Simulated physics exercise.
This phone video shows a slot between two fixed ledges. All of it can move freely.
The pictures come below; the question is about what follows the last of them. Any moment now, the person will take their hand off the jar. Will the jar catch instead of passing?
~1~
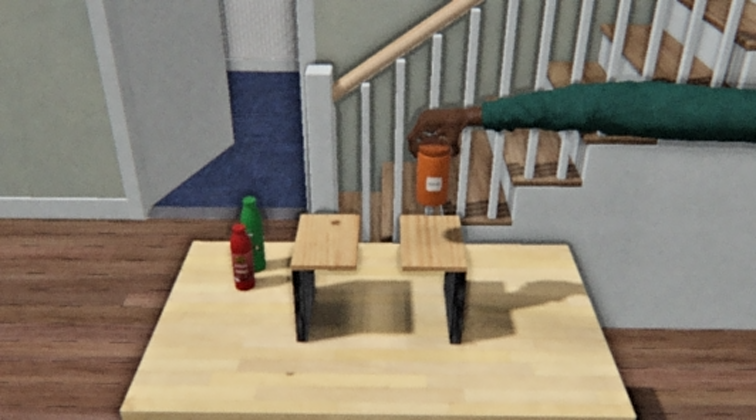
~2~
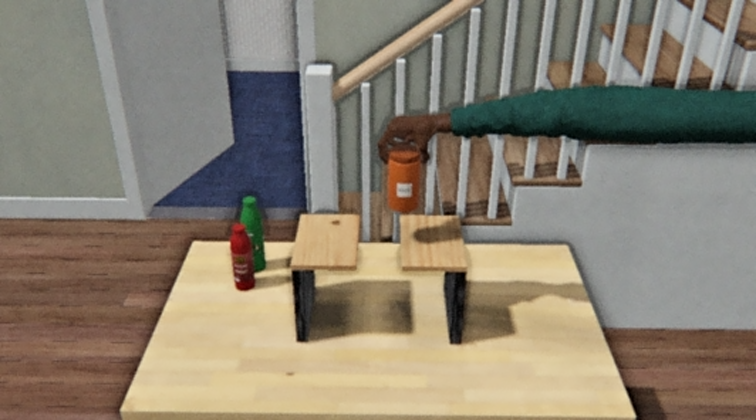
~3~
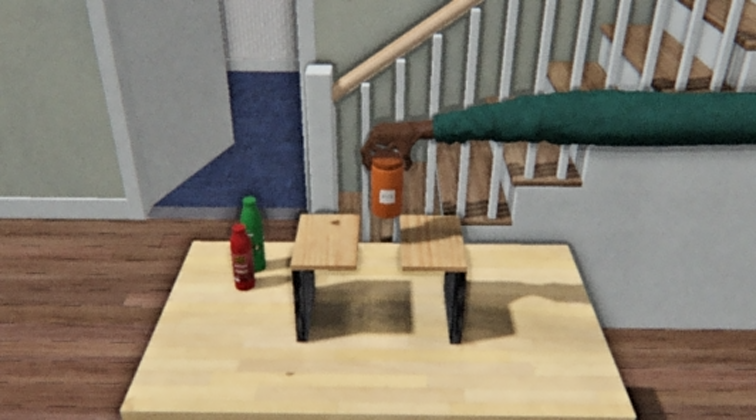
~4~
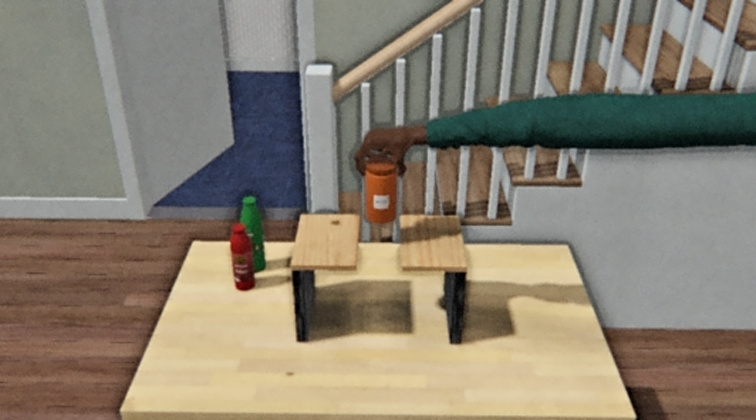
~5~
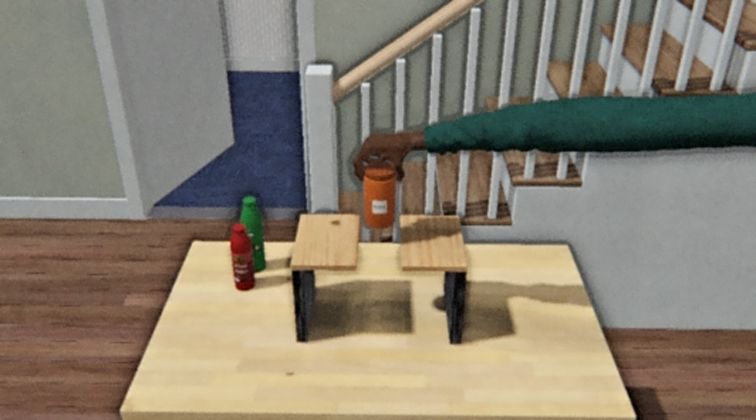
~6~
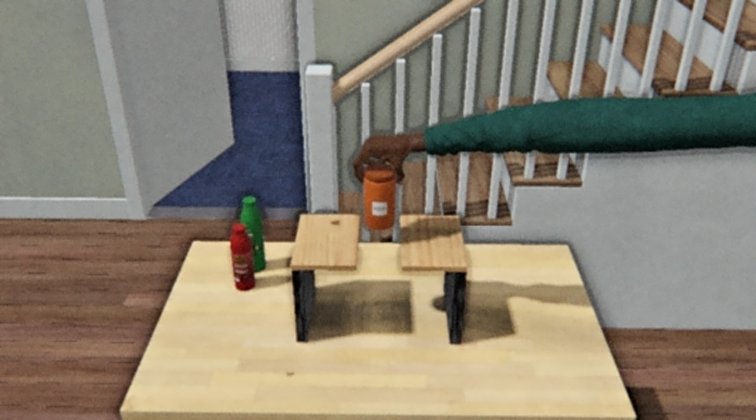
No: It gets to the bottom.
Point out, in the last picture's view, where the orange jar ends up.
Near pixel (379, 293).
Then, 0.20 s later than the last frame, orange jar moved about its own width near (380, 230).
Then, 0.30 s later than the last frame, orange jar moved well along near (379, 288).
Then, 0.50 s later than the last frame, orange jar moved well along near (379, 293).
When it is over, moved from the start, orange jar; the other 2 as before. End places, in pixels of the last picture, orange jar near (379, 293). The jar drops through.
